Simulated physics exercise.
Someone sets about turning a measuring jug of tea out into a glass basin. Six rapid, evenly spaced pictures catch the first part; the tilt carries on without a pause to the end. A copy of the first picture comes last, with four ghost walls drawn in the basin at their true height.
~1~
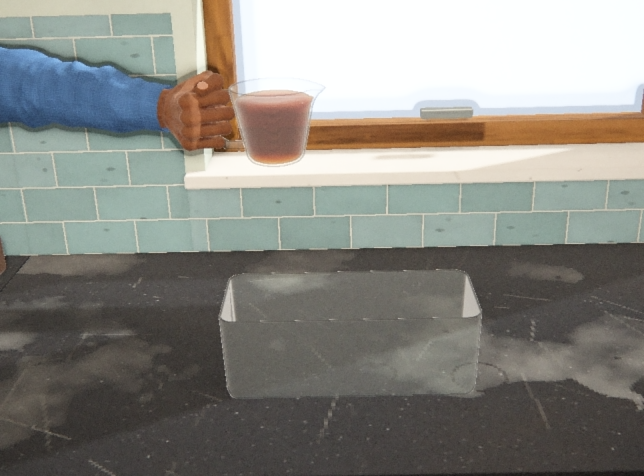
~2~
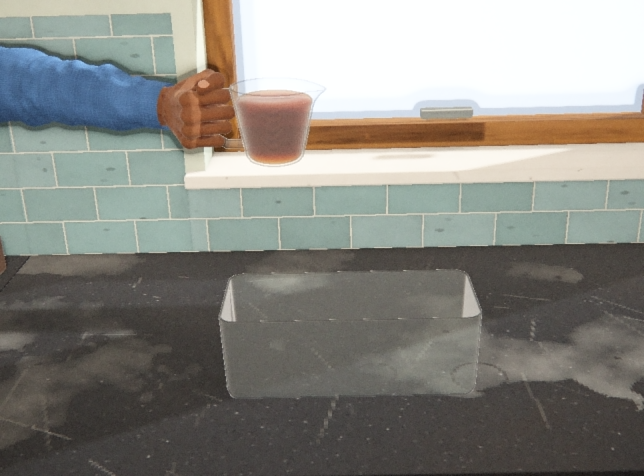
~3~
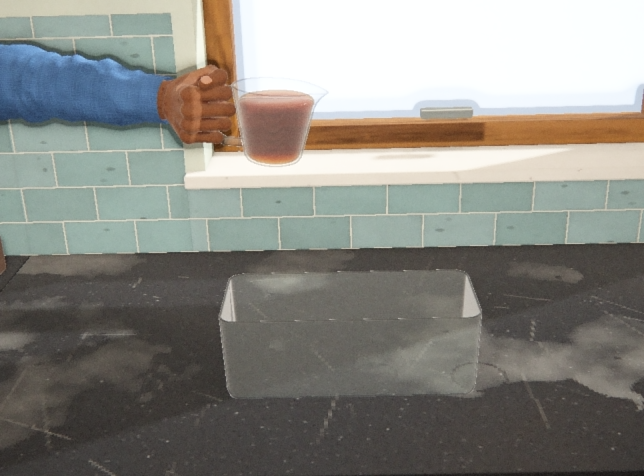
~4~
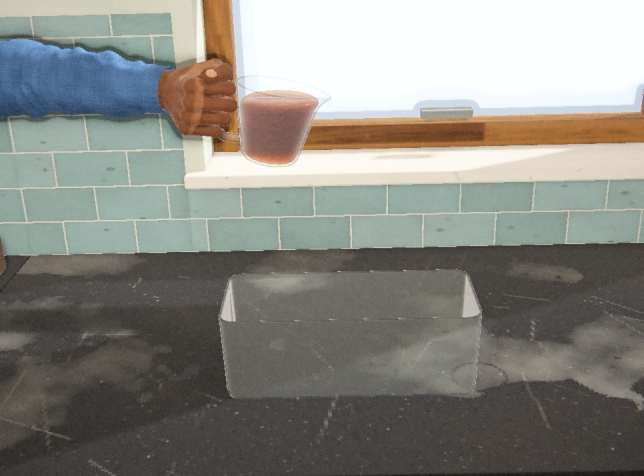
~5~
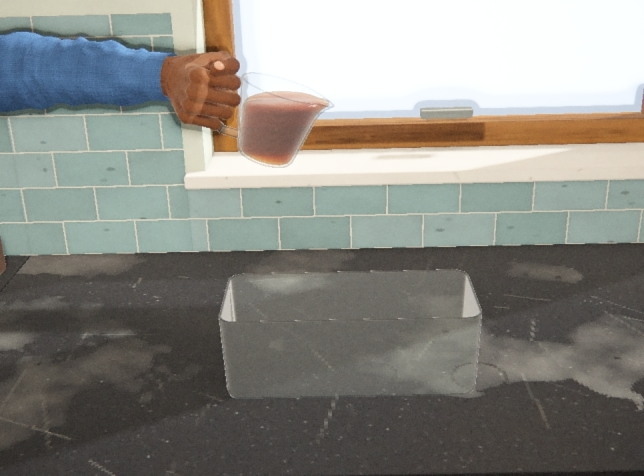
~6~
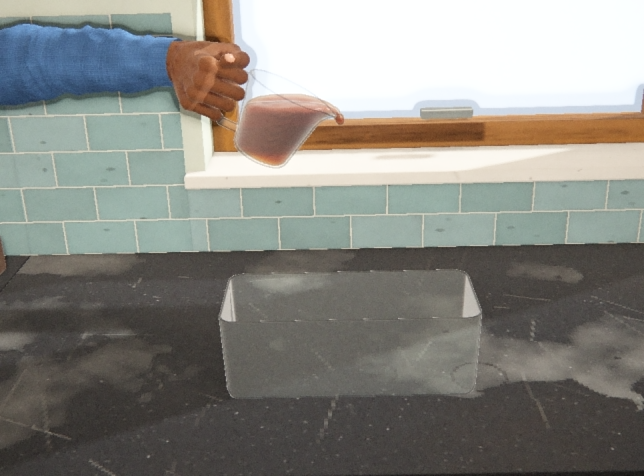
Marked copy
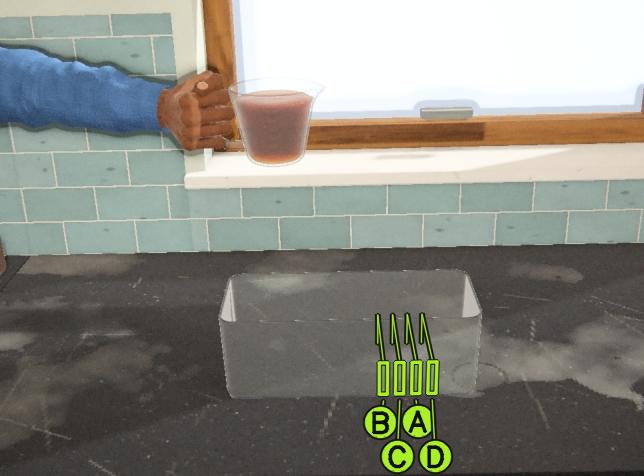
A hand tilts a clear jug rightward until reddish-brown liquid just passes over its lip.
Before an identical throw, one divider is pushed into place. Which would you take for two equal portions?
Take C.
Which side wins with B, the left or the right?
The right side.
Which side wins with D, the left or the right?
The left one.
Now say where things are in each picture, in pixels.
In the first frame, upright, lip at (325, 87); basin from (228, 394) to (475, 390); nothing has left yet.
In the second frame, upright, lip at (325, 89); nothing has left yet.
In the third frame, tipped about 5°, lip at (327, 92); nothing has left yet.
In the fourth frame, tipped about 11°, lip at (330, 98); nothing has left yet.
In the fifth frame, tipped about 19°, lip at (333, 105); nothing has left yet.
In the sixth frame, tipped about 28°, lip at (335, 115); tea is over the lip, down to (341, 121).
In lime, A at (415, 399); B at (383, 400); C at (399, 400); D at (432, 399).
For place A, about 86 % ends left of the wall and 9 % right of it; 5 % is lost outside.
For place B, about 17 % ends left of the wall and 80 % right of it; 3 % is lost outside.
For place C, about 49 % ends left of the wall and 48 % right of it; 3 % is lost outside.
For place D, about 92 % ends left of the wall and 5 % right of it; 3 % is lost outside.
